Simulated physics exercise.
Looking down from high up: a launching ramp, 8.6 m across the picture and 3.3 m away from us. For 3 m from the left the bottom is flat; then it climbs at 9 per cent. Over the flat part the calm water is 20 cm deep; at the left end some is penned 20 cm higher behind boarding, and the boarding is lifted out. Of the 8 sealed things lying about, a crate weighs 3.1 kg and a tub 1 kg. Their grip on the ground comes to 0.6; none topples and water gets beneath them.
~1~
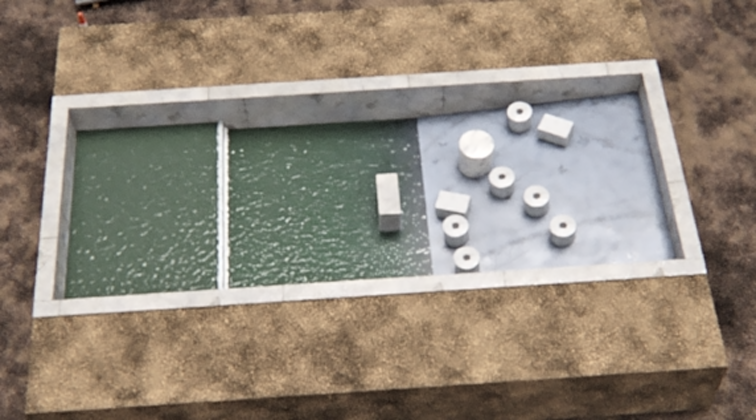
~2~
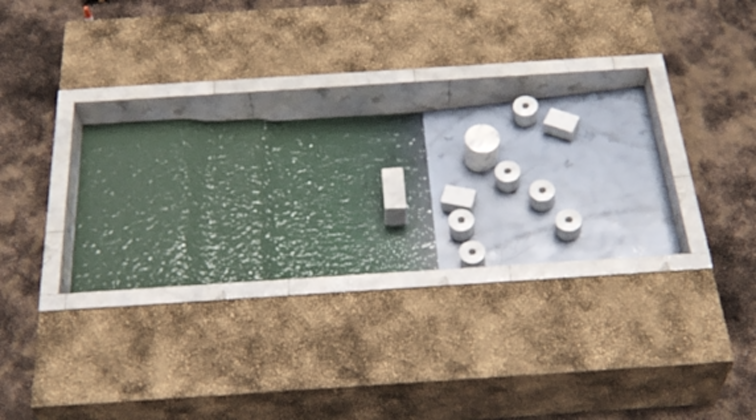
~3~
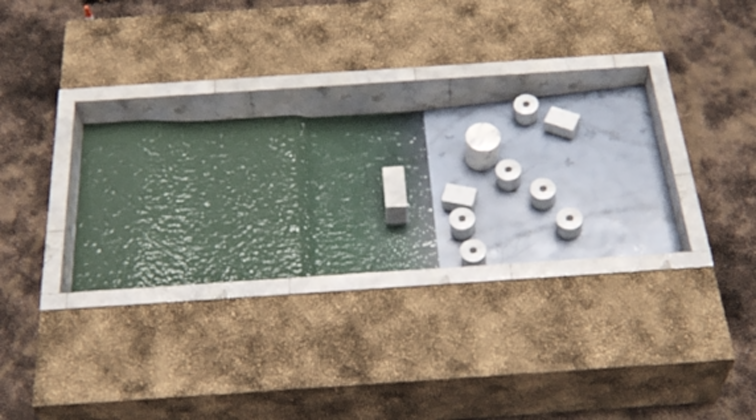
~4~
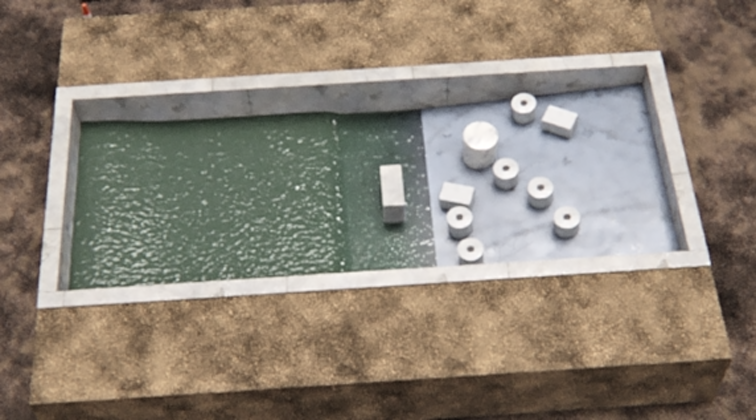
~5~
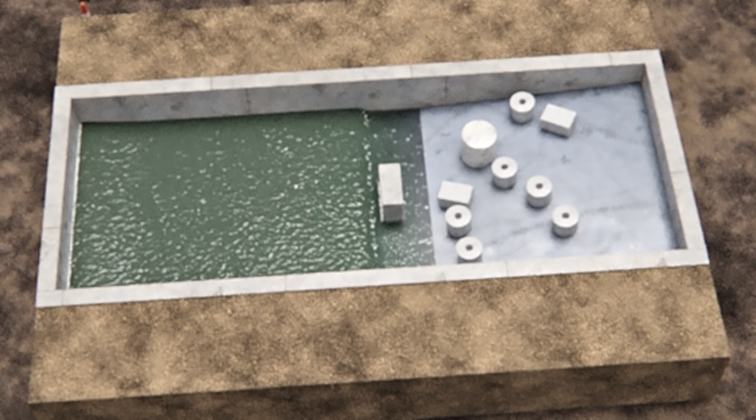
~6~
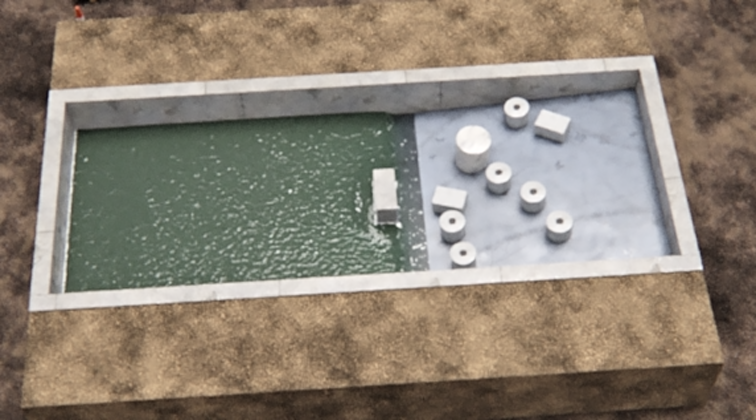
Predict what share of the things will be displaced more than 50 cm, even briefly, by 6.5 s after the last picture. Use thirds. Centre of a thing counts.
Two thirds or more.
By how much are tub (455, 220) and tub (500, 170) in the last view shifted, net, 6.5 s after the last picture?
Respectively 60 and 100 cm.
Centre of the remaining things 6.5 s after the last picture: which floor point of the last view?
They average out to somewhere around (434, 187).
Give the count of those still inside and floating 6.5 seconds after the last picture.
Count: 8.
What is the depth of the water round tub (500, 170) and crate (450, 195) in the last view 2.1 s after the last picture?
Roughly 3 and 7 cm.
Then, 0.6 s after the last picture 0 of 8 are over 50 cm from their spots; 0 afloat.
Then, 2.1 s after the last picture 3 of 8 are over 50 cm from their spots; 5 afloat.
Then, 4.1 s after the last picture 5 of 8 are over 50 cm from their spots; 8 afloat.
Then, 6.5 s after the last picture 7 of 8 are over 50 cm from their spots, and 8 have been at some point; 8 afloat.
